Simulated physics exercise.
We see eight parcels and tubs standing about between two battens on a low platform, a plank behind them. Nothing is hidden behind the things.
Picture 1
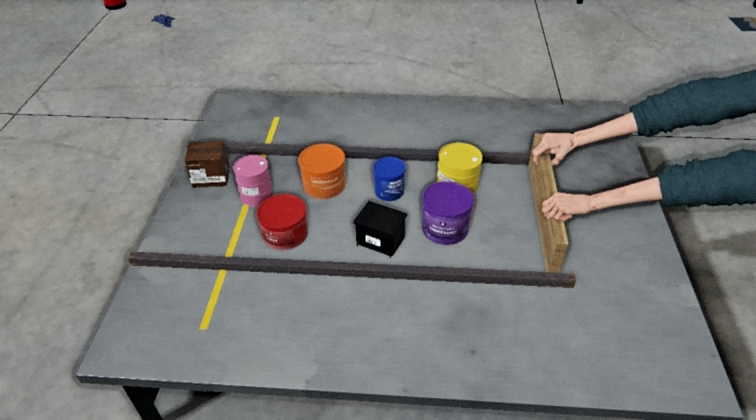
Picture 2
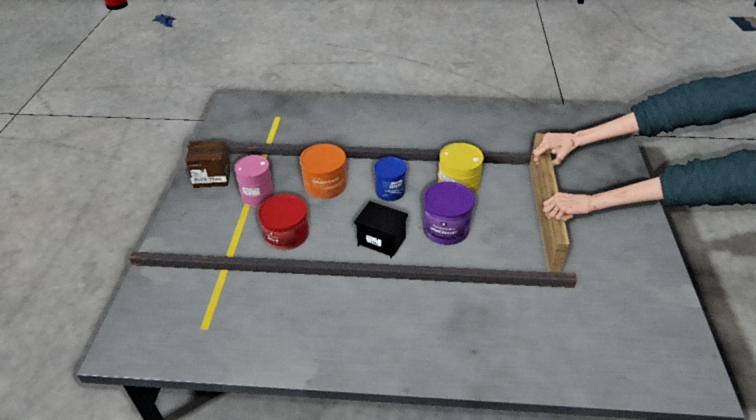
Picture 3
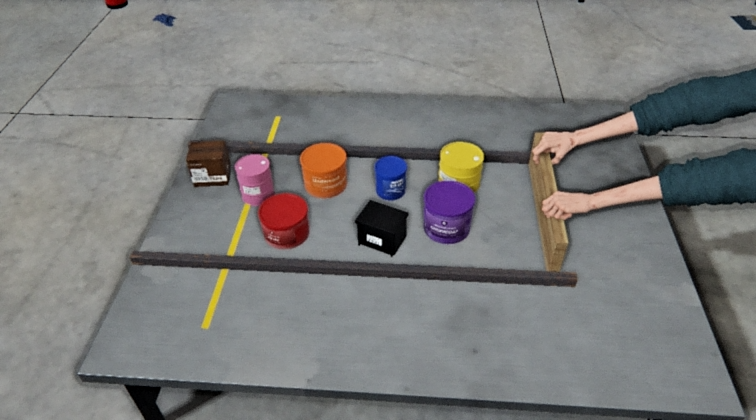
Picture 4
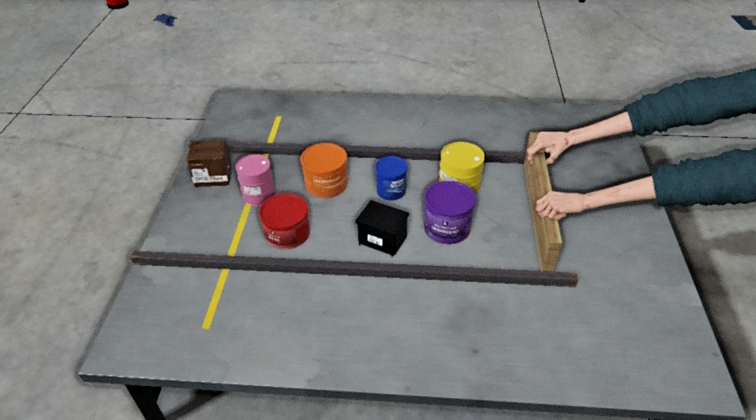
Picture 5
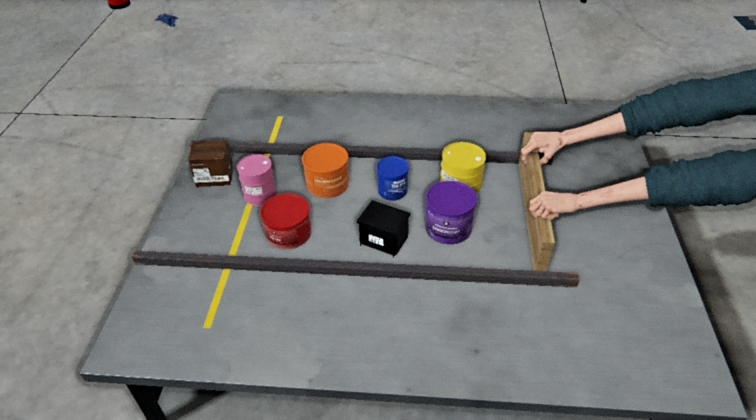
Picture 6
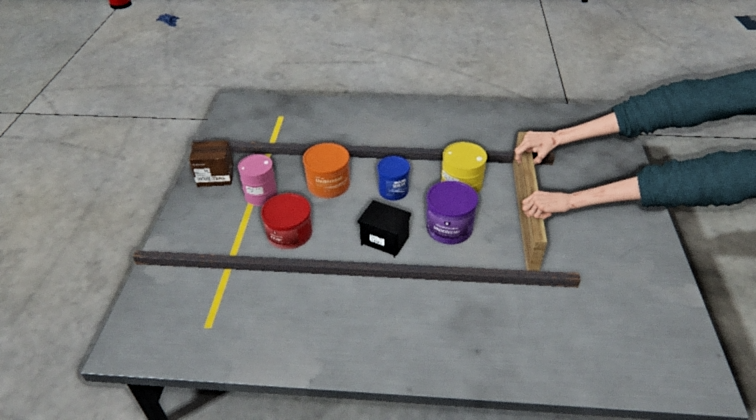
The footage shows two hands gripping a wooden plank at the right of several colourful tubs and boxes between two dark battens, at first nearly still, then sliding the plank a short way left while the containers stay put.
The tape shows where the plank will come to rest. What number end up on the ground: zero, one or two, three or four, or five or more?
Outcome: The number that fall off is one or two.
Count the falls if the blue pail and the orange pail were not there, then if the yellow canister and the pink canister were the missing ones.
First 0, then 1.
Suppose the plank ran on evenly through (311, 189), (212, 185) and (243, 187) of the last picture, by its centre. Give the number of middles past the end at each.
Place by place, 0, 4 and 1.
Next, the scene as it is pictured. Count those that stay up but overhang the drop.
The number is 0.
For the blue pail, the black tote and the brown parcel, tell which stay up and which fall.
The blue pail does not fall, the black tote remains up, the brown parcel drops off.
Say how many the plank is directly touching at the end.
In contact: 4.
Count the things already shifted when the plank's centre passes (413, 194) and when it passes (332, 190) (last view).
By then 4, and 7.
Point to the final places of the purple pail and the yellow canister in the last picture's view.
About (220, 201), and the other about (242, 153).
A little later, none off yet; brown parcel at rest near (213, 164); pink canister at rest near (258, 180); red pail at rest near (288, 222).
Next, none off yet; brown parcel at rest near (213, 164); pink canister shifted a little near (253, 181); red pail shifted a little near (269, 224).
When it is over, the number that fall off is one or two; down, brown parcel.
